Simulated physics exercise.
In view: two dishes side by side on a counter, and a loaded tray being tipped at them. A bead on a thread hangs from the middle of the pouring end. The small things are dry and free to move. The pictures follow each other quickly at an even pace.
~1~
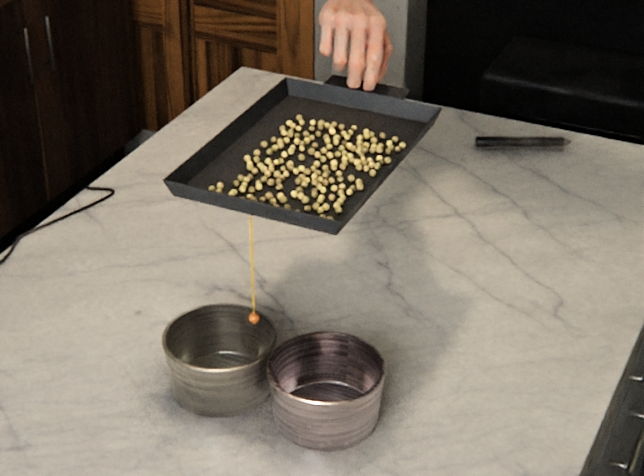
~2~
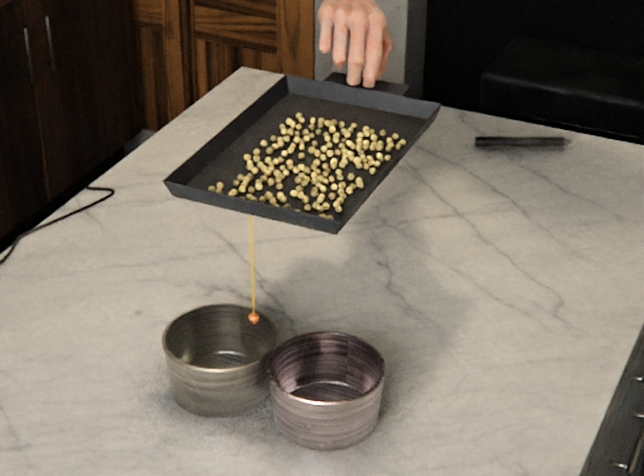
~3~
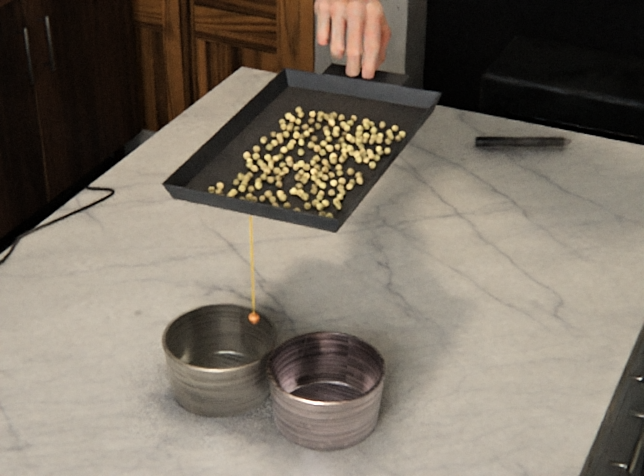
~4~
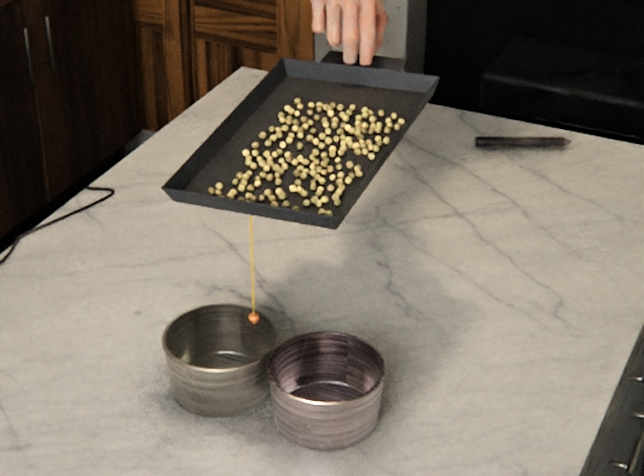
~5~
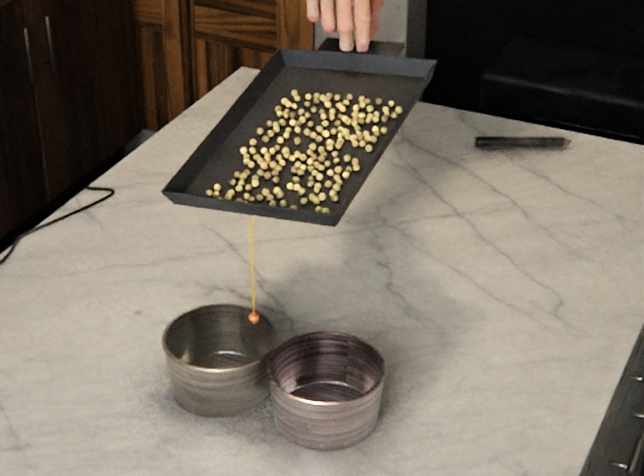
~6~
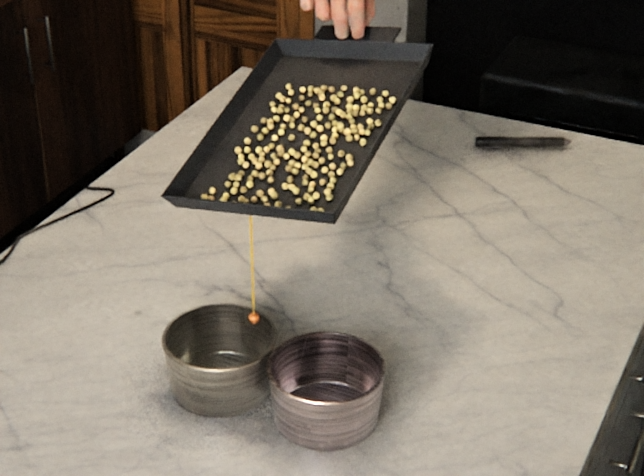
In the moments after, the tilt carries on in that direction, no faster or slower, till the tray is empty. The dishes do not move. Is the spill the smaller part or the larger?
The two hold under half of the load.
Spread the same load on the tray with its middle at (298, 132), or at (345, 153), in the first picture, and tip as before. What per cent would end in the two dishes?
Near 30 % and 20 %.
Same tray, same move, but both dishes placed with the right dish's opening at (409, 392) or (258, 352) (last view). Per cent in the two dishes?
Roughly 0 per cent, and 100 per cent.
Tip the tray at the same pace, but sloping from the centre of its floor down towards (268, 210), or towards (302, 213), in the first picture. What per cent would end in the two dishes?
About 80 and 100 per cent.
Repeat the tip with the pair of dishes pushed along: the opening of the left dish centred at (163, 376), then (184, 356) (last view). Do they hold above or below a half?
One: The smaller part. Two: Below a half.
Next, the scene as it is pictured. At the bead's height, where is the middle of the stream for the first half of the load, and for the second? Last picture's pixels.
First near (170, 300), later near (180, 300).
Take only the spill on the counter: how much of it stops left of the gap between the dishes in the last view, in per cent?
Roughly 100 in a hundred.
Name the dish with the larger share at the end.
Fuller: The left-hand dish.
Just after the last frame, tray tipped steeply; the larger part on the tray; just a few in the left dish; about a tenth outside both; about a tenth in the air.
A moment on, tray tipped past a quarter turn; just a few on the tray; roughly a third in the left dish; roughly two thirds outside both; just a few in the air.
Further on, tray tipped past a quarter turn; roughly a third in the left dish; roughly two thirds outside both.
When it is over, tray tipped past a quarter turn; not one in the right dish; roughly a third in the left dish; roughly two thirds outside both.
